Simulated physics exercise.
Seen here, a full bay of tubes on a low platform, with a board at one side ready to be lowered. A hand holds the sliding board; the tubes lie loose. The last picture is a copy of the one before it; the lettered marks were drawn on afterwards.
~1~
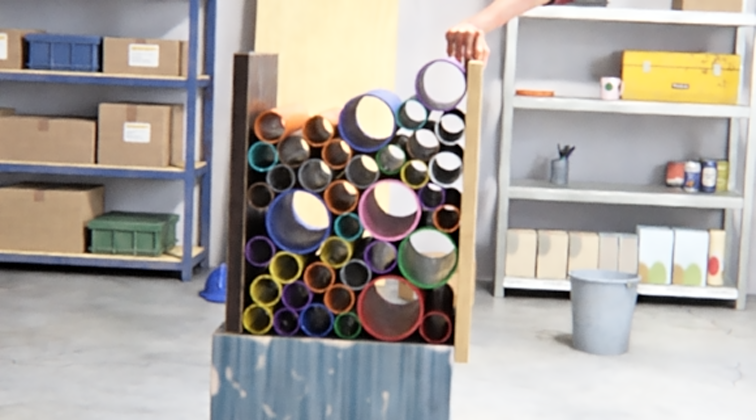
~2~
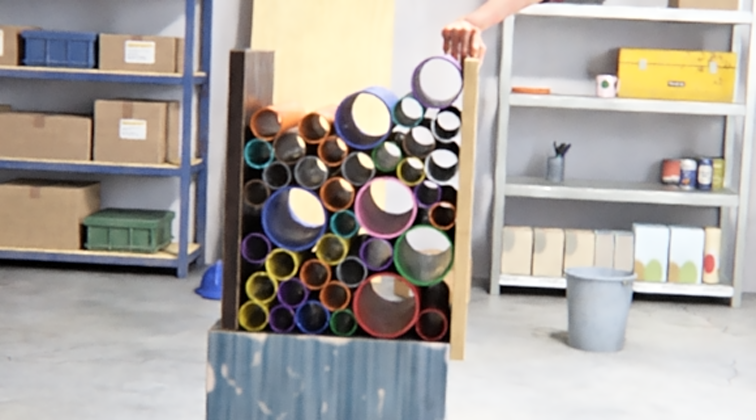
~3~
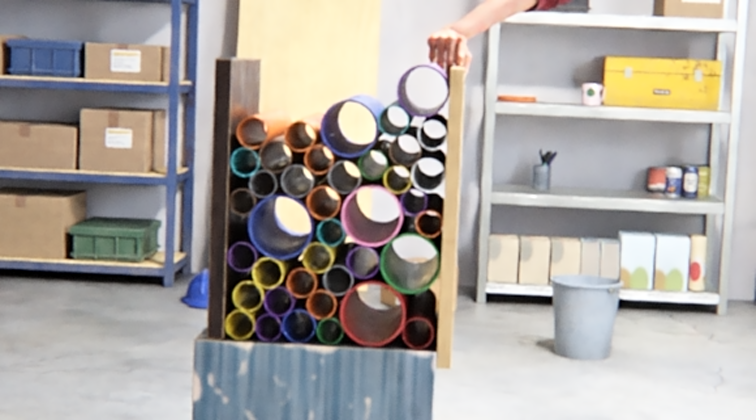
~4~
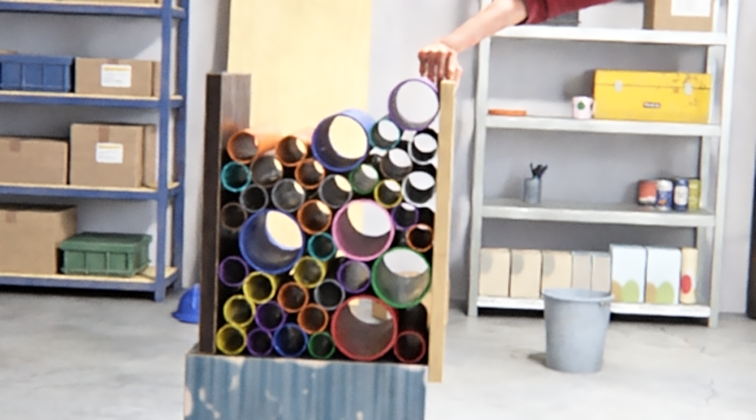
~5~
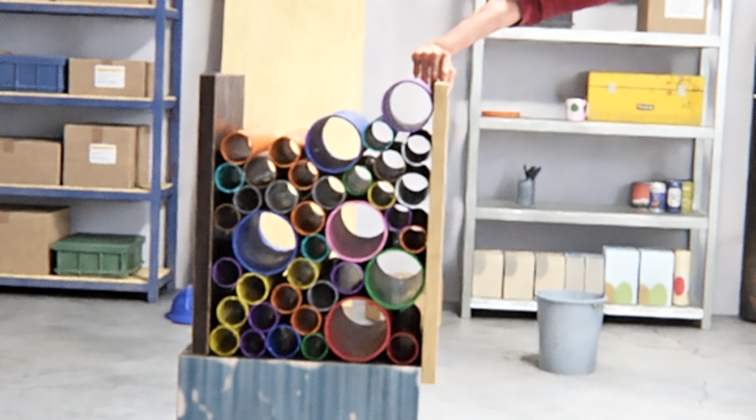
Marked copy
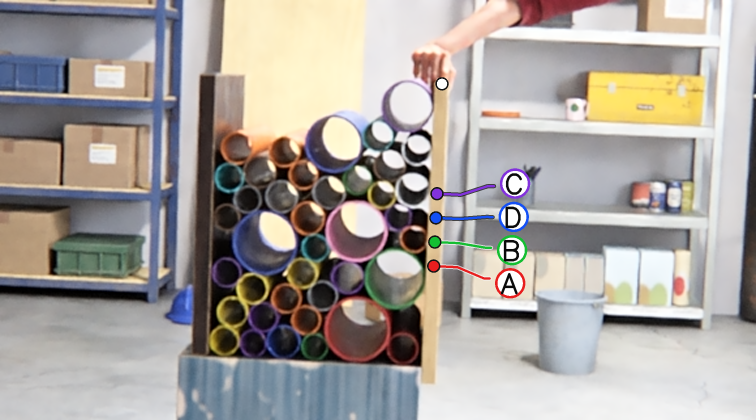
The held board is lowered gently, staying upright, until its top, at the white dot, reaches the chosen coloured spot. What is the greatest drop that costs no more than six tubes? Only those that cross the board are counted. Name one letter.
The last mark within the limit is B.
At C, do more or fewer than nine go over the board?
At C, fewer than nine.
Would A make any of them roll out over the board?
Yes.
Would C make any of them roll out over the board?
At C: Yes.
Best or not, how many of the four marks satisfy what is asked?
Three of the four.
On the marked copy, A at (434, 266); B at (435, 242); C at (437, 194); D at (436, 218); the white dot at (442, 84).
Following B. Soon after the start, top of the board (431, 156).
Later, top of the board (427, 237).
In the end, top of the board (427, 241), five out over the board.
As for the rest, A more than six out over the board; C two out over the board; D three out over the board.
